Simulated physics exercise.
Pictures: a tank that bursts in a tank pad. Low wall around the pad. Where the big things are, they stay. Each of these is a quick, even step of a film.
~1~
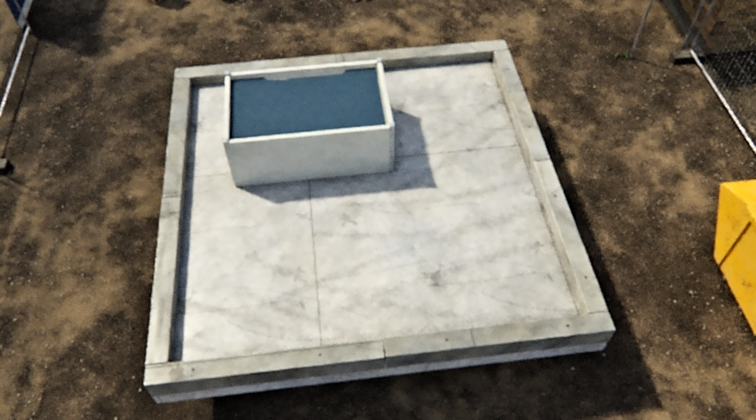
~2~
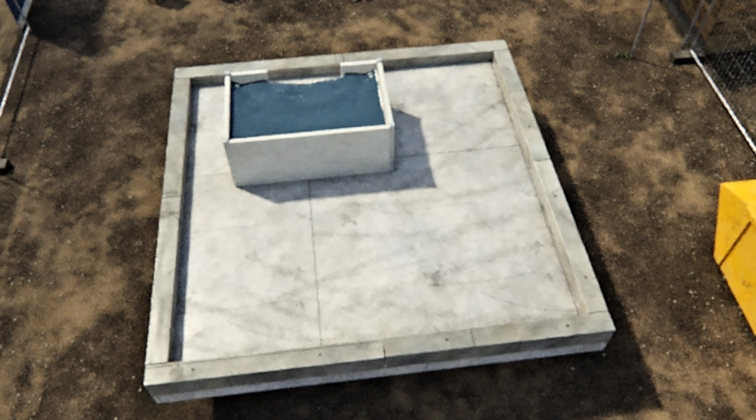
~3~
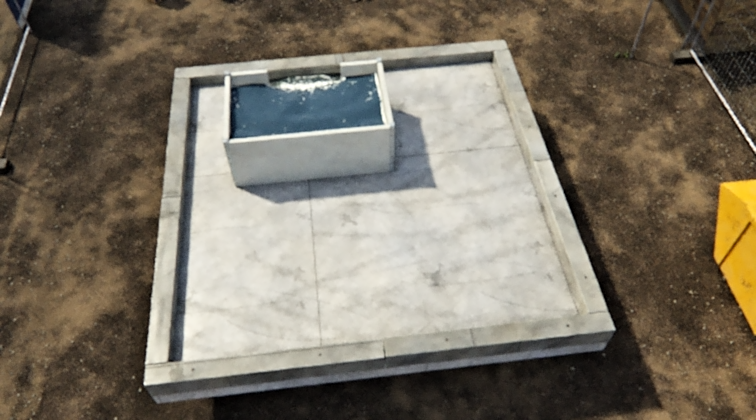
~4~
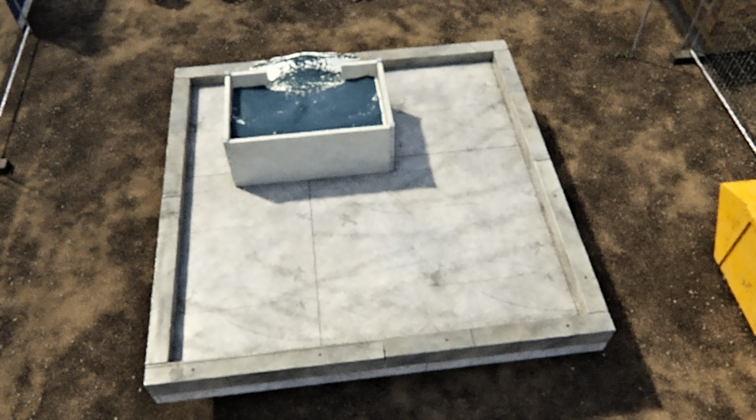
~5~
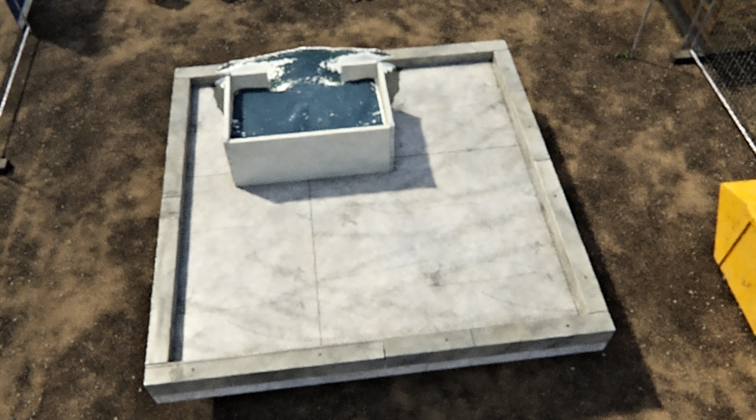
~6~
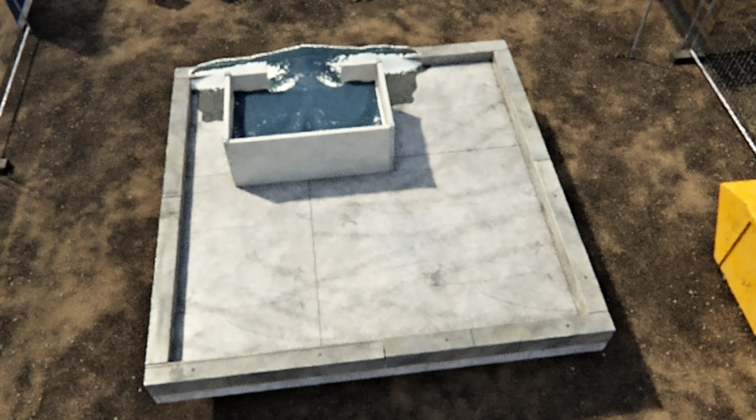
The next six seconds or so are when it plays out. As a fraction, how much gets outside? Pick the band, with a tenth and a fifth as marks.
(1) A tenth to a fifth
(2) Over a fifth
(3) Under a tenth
Over a fifth.
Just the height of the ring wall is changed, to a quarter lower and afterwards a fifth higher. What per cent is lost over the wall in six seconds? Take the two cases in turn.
About 44 percent in the first case, about 24 percent in the second.
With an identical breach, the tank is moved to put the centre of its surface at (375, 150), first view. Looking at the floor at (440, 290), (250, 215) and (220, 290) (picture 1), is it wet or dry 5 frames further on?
Readings in order: Unwetted / unwetted / unwetted.
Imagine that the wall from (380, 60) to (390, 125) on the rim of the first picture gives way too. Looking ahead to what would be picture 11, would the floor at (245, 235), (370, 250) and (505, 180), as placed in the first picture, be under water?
Taking them as listed, I'd say unwetted, unwetted and drenched.
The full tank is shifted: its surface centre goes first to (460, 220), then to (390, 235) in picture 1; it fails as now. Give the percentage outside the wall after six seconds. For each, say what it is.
First try: Around 14 %; second try: Around 10 %.
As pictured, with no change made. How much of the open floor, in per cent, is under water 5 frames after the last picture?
I'd put it at roughly 20 per cent.
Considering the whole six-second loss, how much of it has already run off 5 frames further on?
Close to 55 out of every hundred.
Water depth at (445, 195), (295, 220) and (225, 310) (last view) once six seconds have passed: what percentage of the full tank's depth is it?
The depths come to near 4, 0 and 6 per cent respectively.
A moment on, water covers 20 % of the floor; the low wall has let 12 % over.
Next, water covers 20 % of the floor; the low wall has let 18 % over.
Then, water covers 40 % of the floor; the low wall has let 30 % over.
Later, water covers 60 % of the floor; the low wall has let 33 % over.
In the end, water covers 75 % of the floor; the low wall has let 33 % over.
